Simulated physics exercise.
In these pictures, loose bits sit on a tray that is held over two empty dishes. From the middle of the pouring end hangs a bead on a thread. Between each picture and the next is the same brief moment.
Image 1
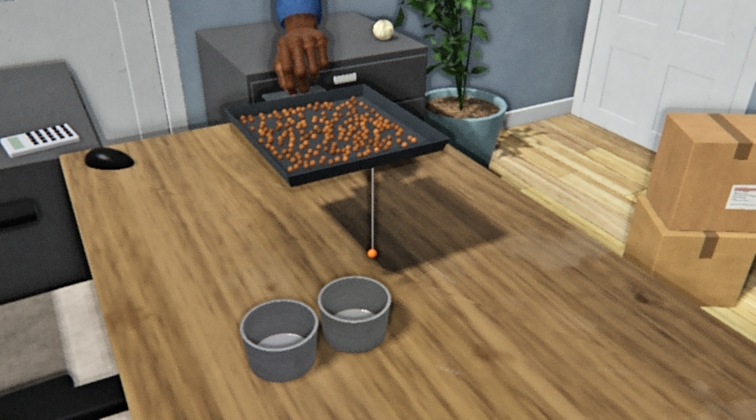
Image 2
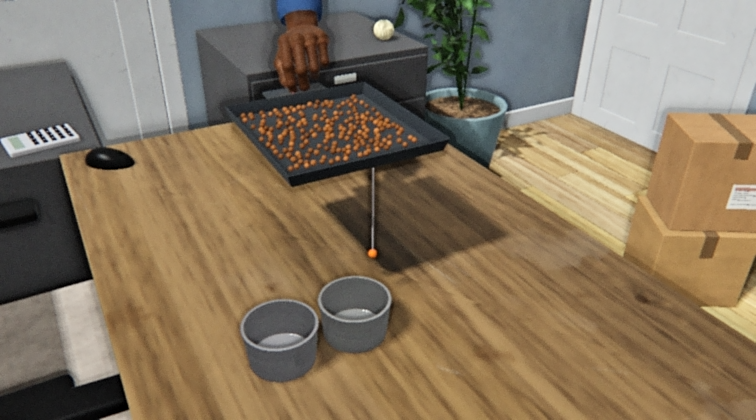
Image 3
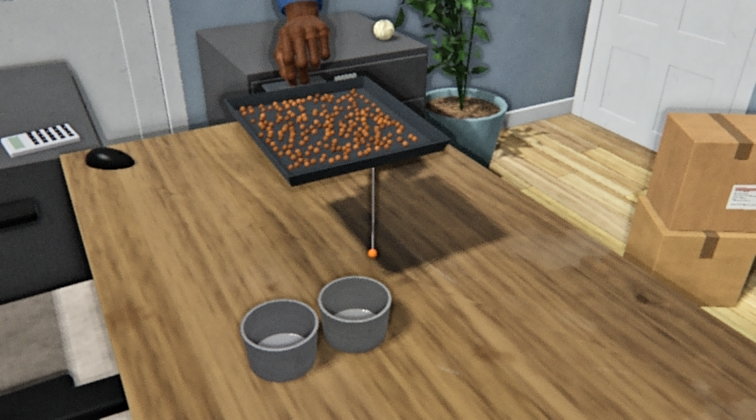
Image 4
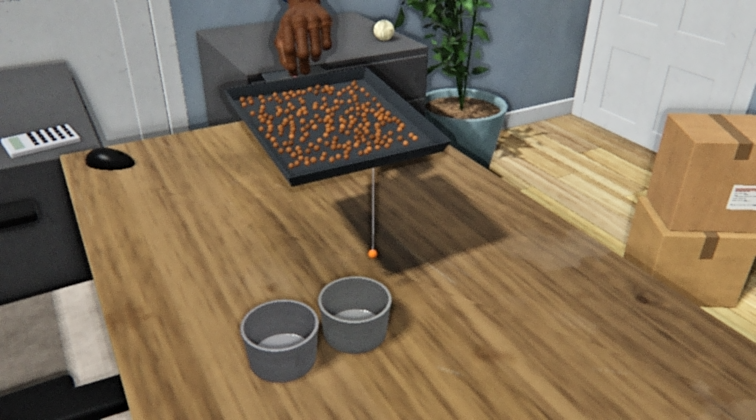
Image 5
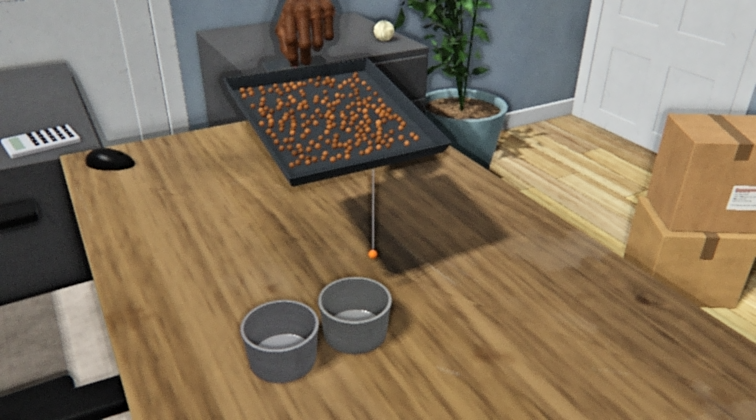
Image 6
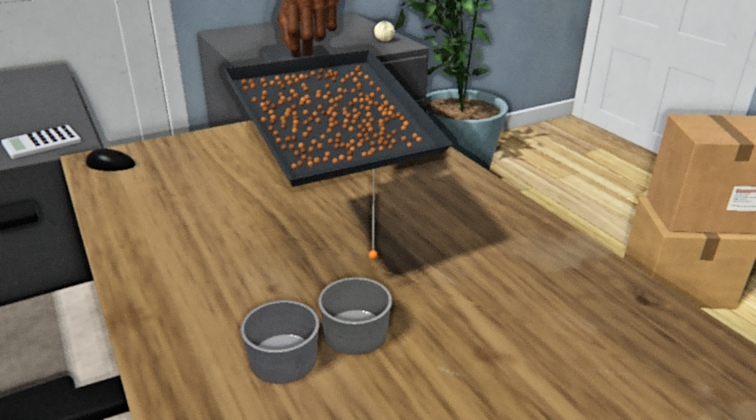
A dark tray of small orange balls, held above a wooden table with two empty gray bowls, stayed level at first, then its far side slowly rose beneath a person's hand.
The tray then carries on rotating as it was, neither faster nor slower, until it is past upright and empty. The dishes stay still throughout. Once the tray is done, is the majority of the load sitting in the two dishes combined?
No, only a minority is there.
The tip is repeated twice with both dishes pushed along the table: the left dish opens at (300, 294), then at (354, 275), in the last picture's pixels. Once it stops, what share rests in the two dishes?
About 20 per cent, then about 30 per cent.
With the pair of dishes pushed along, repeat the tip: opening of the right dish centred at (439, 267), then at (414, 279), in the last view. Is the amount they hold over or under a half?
Earlier try a majority share, later try a majority share.
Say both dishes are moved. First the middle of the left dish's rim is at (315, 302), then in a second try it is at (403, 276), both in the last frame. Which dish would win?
It comes out as the dish further right in the first try and the dish further left in the second.
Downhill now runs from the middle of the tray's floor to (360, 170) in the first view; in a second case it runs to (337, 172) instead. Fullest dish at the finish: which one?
On the first try it's the right-side dish, on the second the right-side dish.
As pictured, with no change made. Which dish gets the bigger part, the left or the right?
Simple - it is the one placed right.
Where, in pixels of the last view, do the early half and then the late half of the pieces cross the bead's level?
The leading part at (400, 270), the rest of it at (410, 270).
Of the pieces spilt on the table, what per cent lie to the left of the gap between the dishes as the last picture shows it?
About 0 percent of the spill.
Just after the last frame, tray tipped steeply; almost all on the tray; just a few in the right dish; about a tenth in the air.
A moment on, tray tipped right over; roughly a quarter on the tray; about a tenth in the right dish; about a tenth outside both; roughly half in the air.
Further on, tray tipped past a quarter turn; just a few in the left dish; roughly a third in the right dish; roughly two thirds outside both.
When it is over, tray tipped past a quarter turn; just a few in the left dish; roughly a third in the right dish; roughly two thirds outside both.
